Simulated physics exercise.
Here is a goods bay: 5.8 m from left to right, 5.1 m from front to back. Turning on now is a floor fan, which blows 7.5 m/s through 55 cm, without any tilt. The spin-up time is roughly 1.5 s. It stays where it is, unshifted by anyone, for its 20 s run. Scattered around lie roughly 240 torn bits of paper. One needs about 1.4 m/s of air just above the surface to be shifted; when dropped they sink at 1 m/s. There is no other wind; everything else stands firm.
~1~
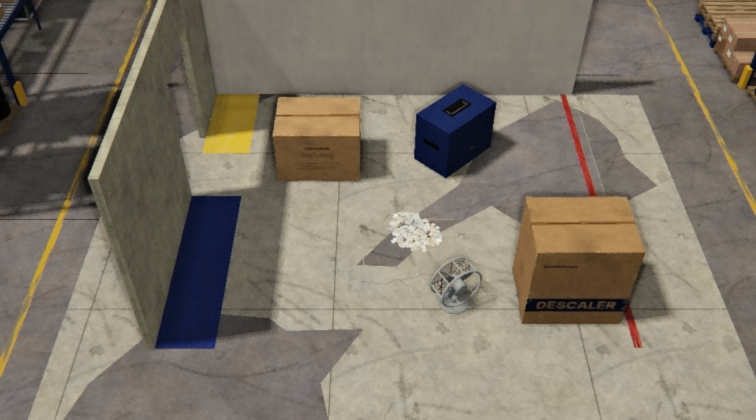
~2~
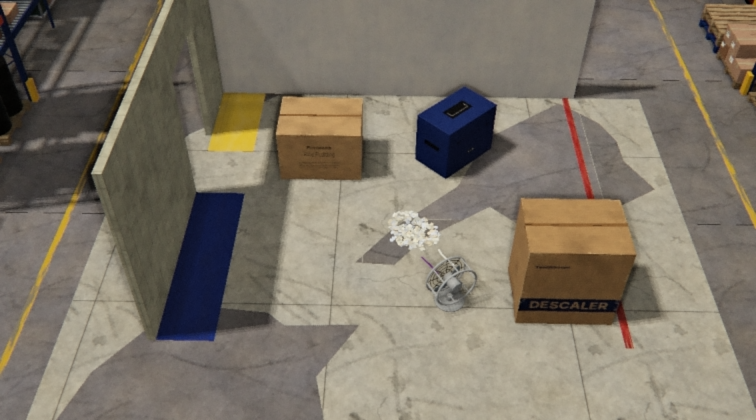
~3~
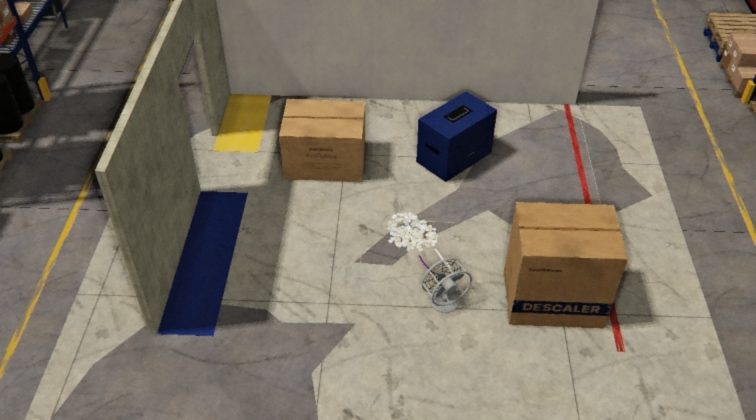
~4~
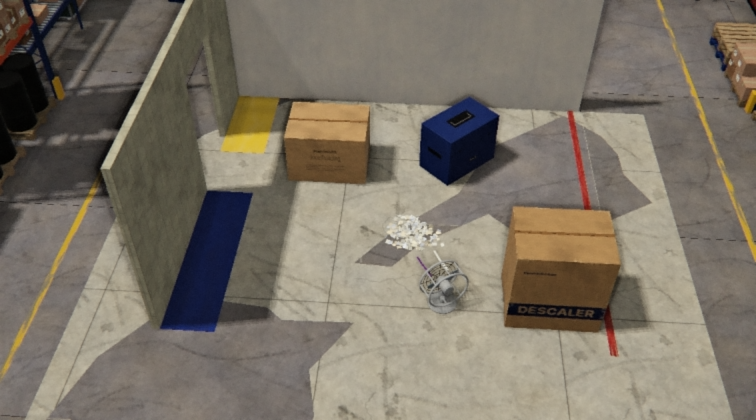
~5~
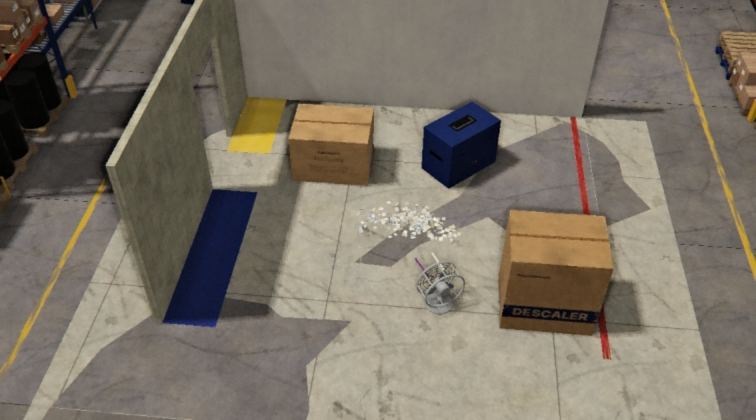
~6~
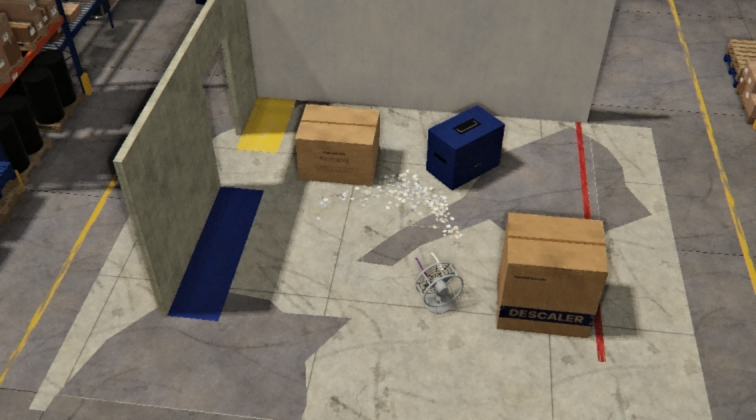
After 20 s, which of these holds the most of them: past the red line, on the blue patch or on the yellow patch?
The red one.
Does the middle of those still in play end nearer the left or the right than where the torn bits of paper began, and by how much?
Rightward, by about 0.4 m.
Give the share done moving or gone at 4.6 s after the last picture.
I reckon around 10 per cent.
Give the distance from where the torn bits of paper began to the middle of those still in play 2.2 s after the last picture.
Centre shift: Near 2.6 m.
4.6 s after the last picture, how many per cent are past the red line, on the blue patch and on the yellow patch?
I'd put it at roughly 15 percent on red, 10 percent on blue and 5 percent on yellow.
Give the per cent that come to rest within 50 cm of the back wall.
Roughly 10 per cent.
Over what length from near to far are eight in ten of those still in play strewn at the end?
I'd put it at around 4.8 m.
Then, 2.2 s after the last picture, 6 % are on the yellow patch, 0 % past the red line and 8 % on the blue patch; the middle of those still in play is near (440, 136); 7 % have settled or left.
Then, 4.6 s after the last picture, 6 % are on the yellow patch, 16 % past the red line and 8 % on the blue patch; the middle of those still in play is near (461, 129); 10 % have settled or left.
Then, 9.2 s after the last picture, 4 % are on the yellow patch, 36 % past the red line and 5 % on the blue patch; the middle of those still in play is near (430, 165); 38 % have settled or left.
Then, 18.2 s after the last picture, at the end, 3 % are on the yellow patch, 41 % past the red line and 2 % on the blue patch; the middle of those still in play is near (435, 179).
